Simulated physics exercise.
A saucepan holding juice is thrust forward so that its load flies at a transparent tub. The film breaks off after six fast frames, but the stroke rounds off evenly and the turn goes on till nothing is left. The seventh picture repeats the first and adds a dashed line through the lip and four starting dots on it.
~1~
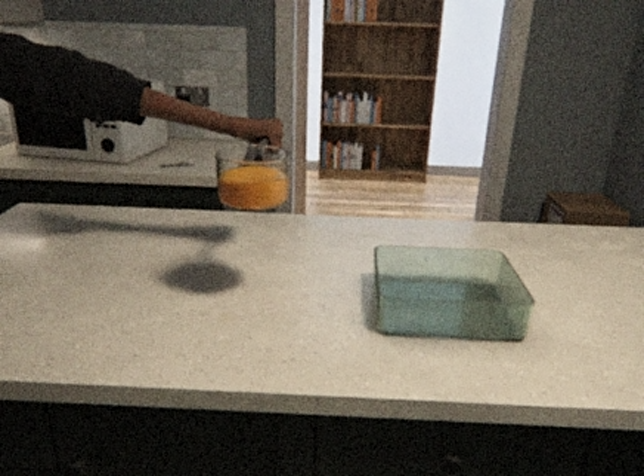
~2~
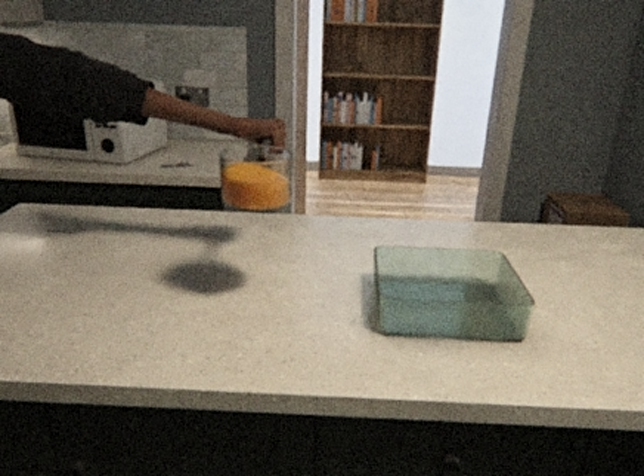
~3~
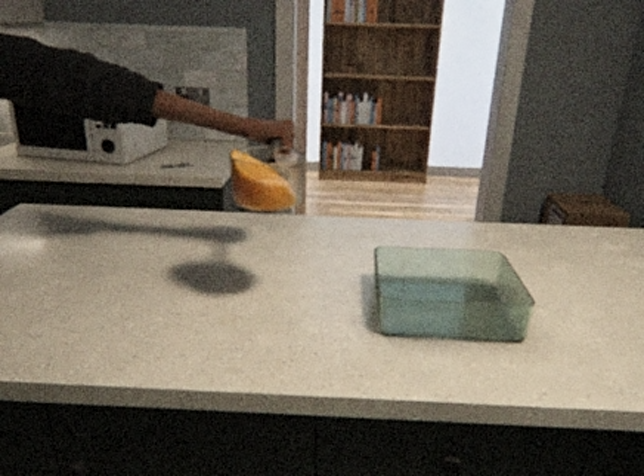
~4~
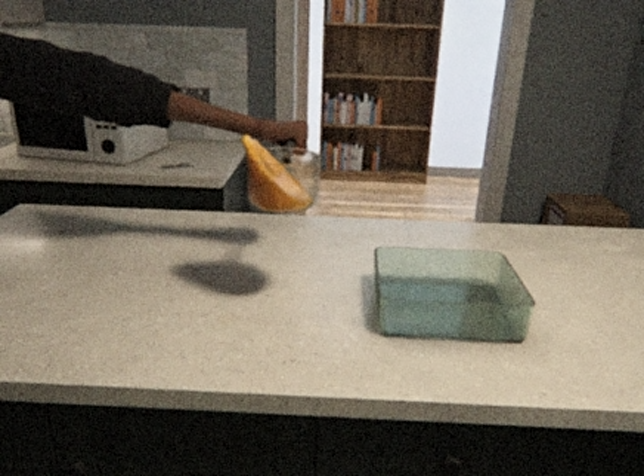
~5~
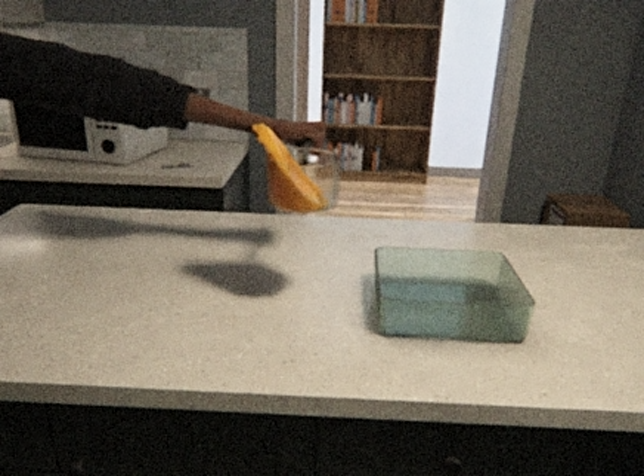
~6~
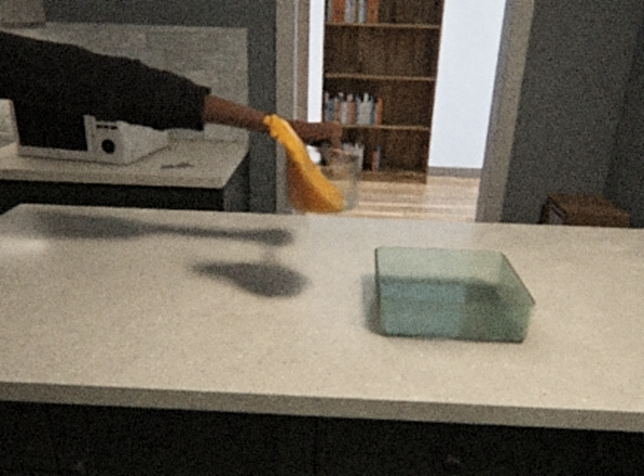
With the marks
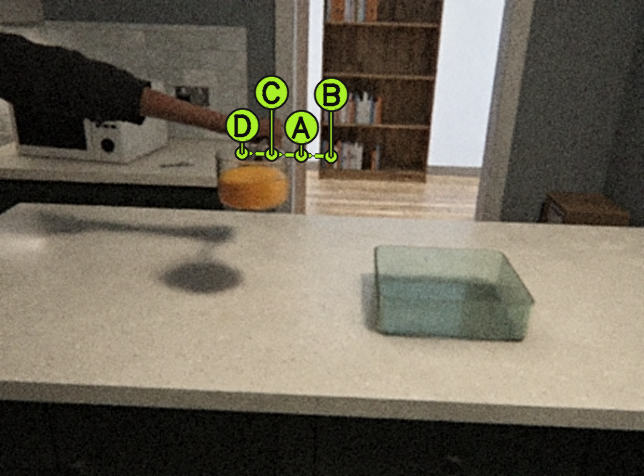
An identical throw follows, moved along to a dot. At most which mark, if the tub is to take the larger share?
I would pick spot C.
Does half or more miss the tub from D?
Yes, that goes wrong.
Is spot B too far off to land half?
No, that is safe.
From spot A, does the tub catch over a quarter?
Yes, it does.
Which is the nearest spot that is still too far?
That would be D.
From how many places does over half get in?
Three of the four.
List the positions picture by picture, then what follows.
The first frame shows upright, lip at (288, 154); tub from (379, 332) to (525, 338); nothing has left yet.
The second frame shows upright, lip at (292, 155); nothing has left yet.
The third frame shows upright, lip at (303, 156); nothing has left yet.
The fourth frame shows upright, lip at (319, 157); juice is over the rim, down to (256, 154).
The fifth frame shows upright, lip at (338, 158); juice is over the rim, down to (269, 155).
The sixth frame shows upright, lip at (358, 158); juice is over the rim, down to (292, 155).
On the marked copy, A at (301, 155); B at (331, 156); C at (271, 154); D at (242, 153).
With A, about 74 % lands in the tub, 4 % falls short and 22 % goes beside or beyond.
With B, about 66 % lands in the tub, 3 % falls short and 31 % goes beside or beyond.
With C, about 78 % lands in the tub, 11 % falls short and 11 % goes beside or beyond.
With D, about 34 % lands in the tub, 57 % falls short and 10 % goes beside or beyond.
